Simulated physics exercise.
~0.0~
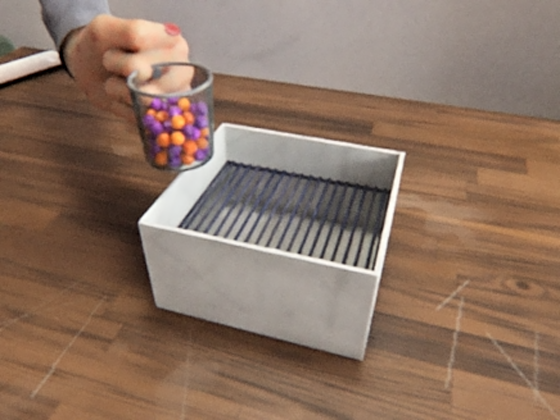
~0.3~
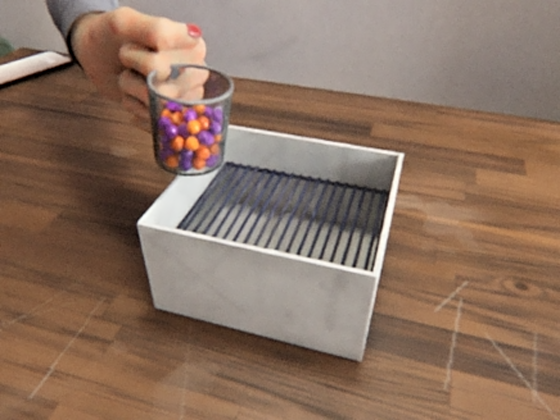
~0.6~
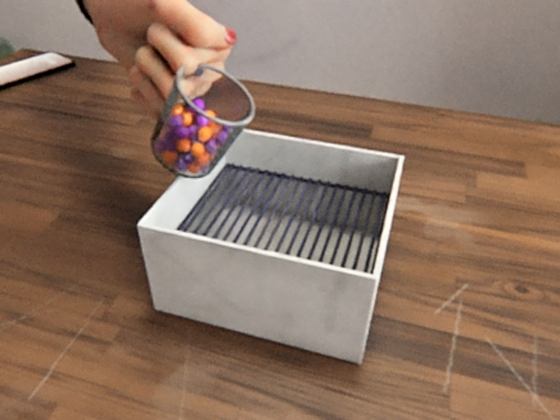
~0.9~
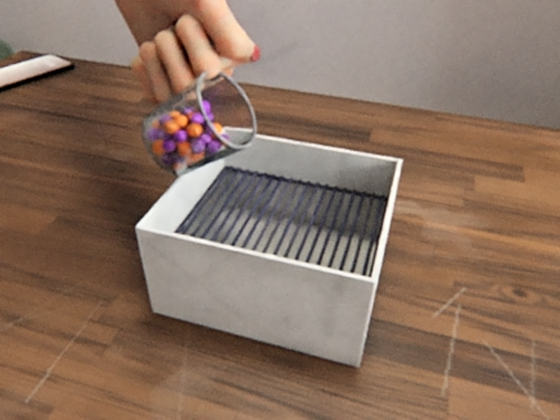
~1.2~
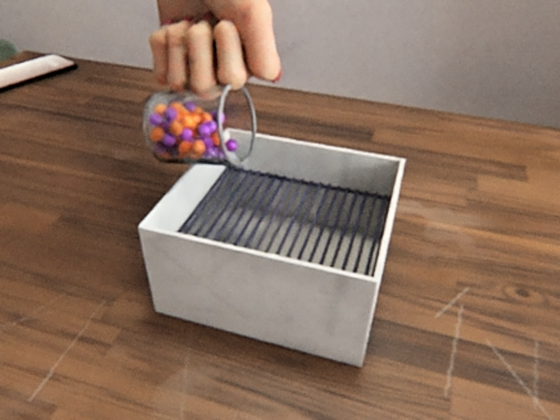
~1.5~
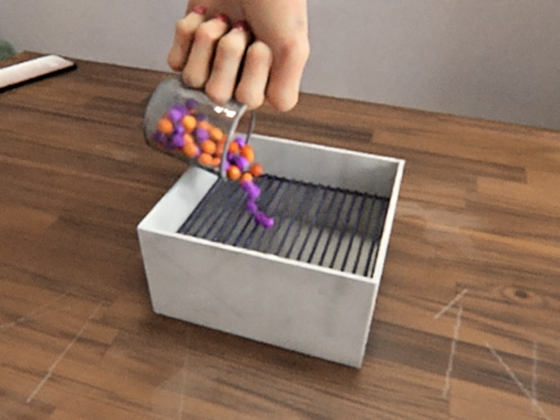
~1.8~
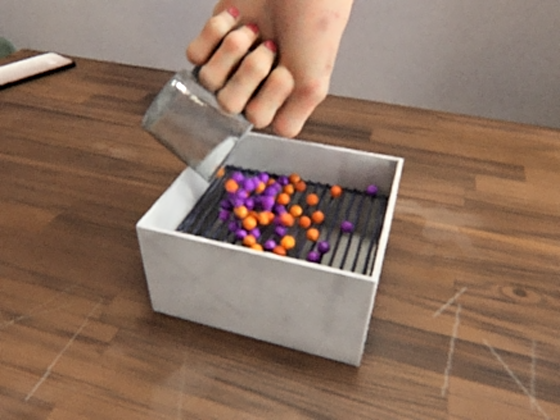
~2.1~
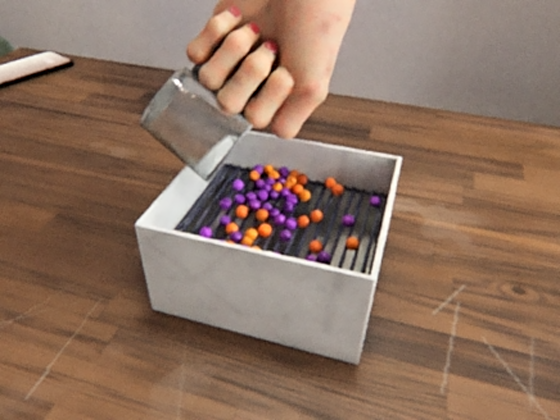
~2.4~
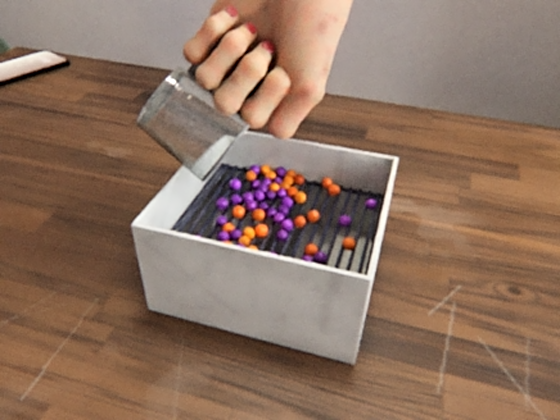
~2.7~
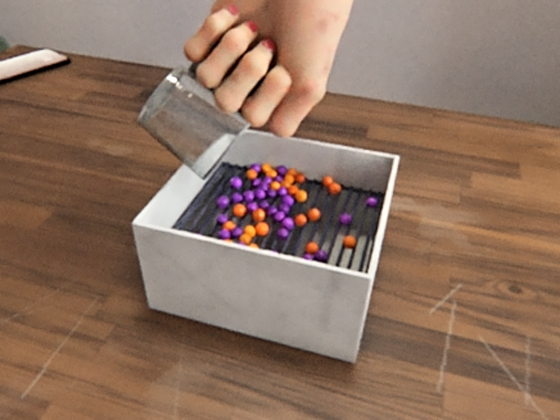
Purple and orange beads pouring from a clear cup tipped by a hand, scattering and settling on dark wires inside a white box.
